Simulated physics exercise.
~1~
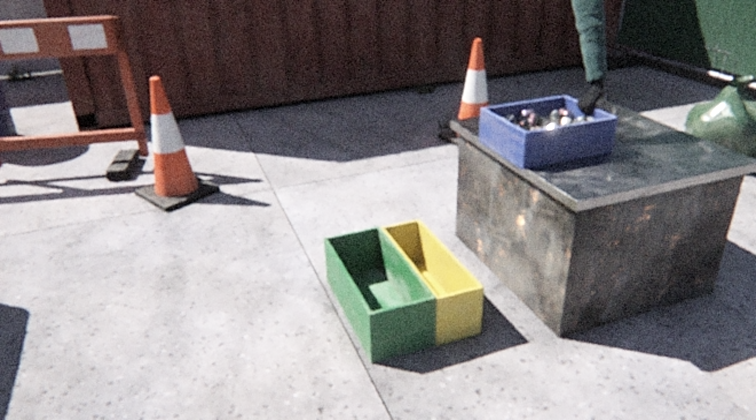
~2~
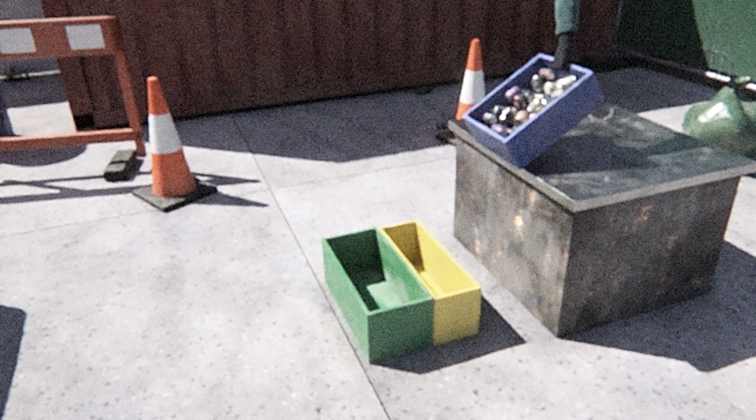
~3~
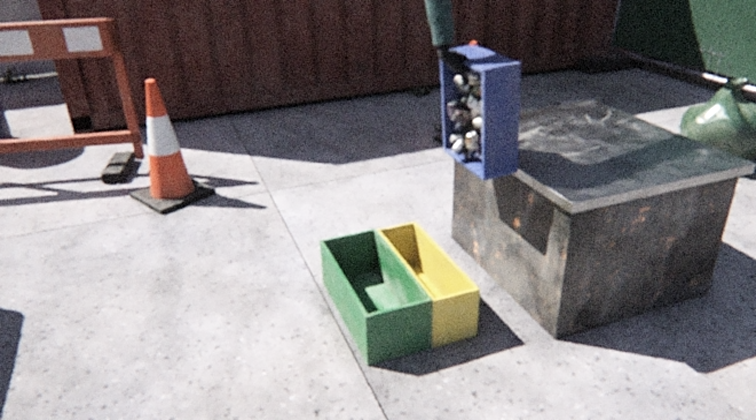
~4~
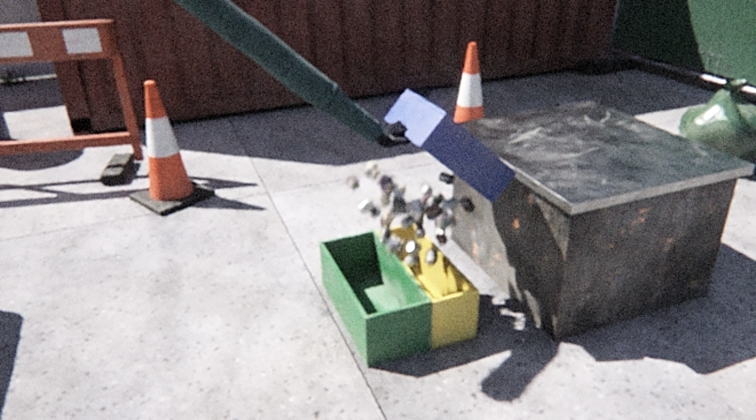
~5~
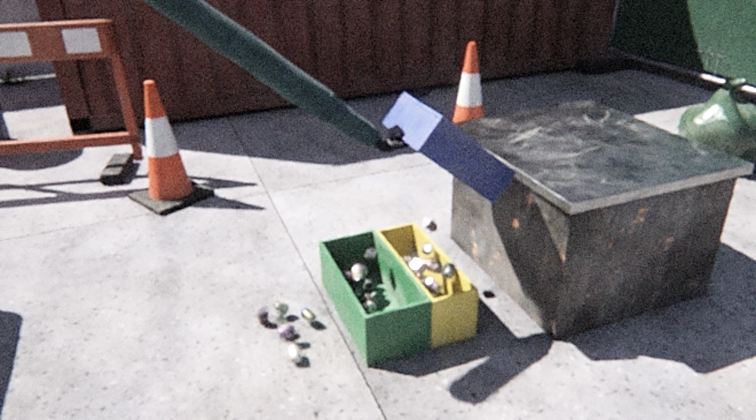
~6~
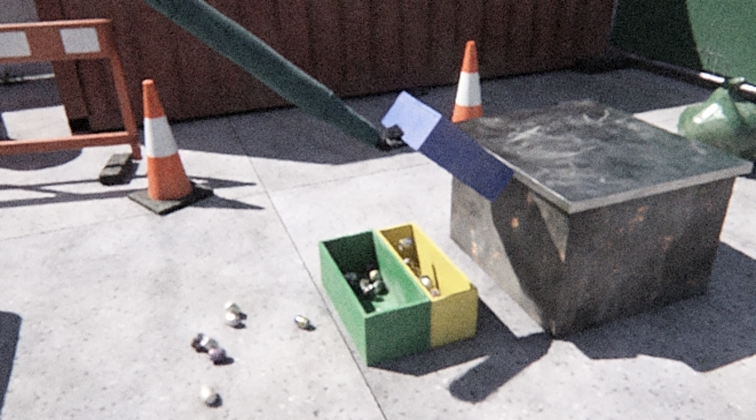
A blue crate tips its small pieces into yellow and green boxes, some scattering beyond.
